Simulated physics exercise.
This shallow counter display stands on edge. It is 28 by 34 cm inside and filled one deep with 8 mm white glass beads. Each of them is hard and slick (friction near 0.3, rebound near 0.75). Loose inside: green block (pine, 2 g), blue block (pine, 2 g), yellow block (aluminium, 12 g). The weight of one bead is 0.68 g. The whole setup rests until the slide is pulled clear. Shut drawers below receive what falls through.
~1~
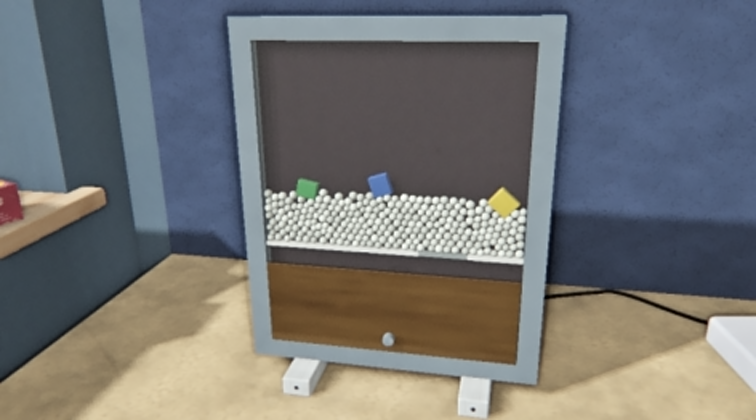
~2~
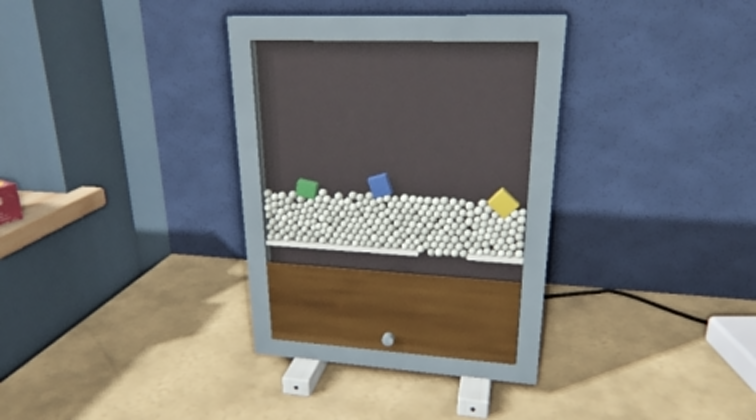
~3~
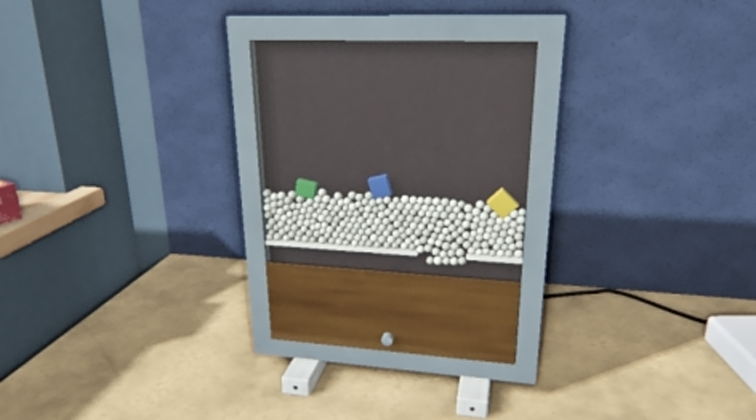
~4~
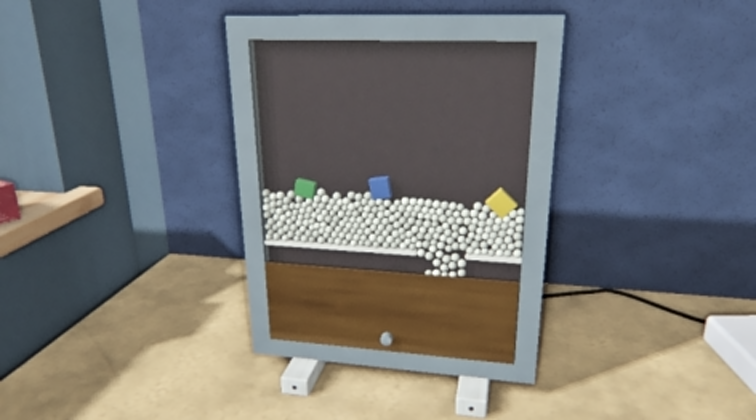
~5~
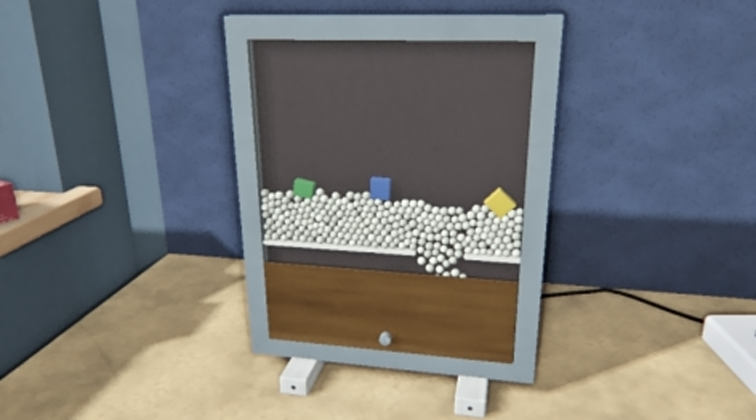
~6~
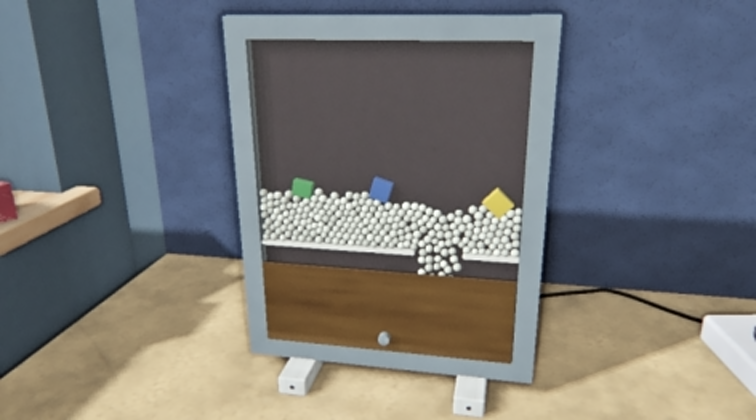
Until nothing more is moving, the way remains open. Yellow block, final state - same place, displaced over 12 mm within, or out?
Gone below.
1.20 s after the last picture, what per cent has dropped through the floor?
Roughly 60 %.
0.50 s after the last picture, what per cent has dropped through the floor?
Roughly 45 in every hundred.
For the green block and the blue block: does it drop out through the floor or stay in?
Green: Falls through; blue: Falls through.
Then, 0.15 s later than the last picture, 30 % are out; green block moved 0.1 cm tilted 11°; blue block moved 4.8 cm tilted 81°; yellow block moved 2.4 cm tilted 22°.
Then, 0.50 s later than the last picture, 45 % are out; green block moved 0.5 cm tilted 16°; blue block below the floor; yellow block below the floor.
Then, 1.20 s later than the last picture, 60 % are out; green block moved 2.3 cm tilted 6°; blue block below the floor; yellow block below the floor.
At rest 4.6 s after the last picture, 70 % are out; green block below the floor; blue block below the floor; yellow block below the floor.
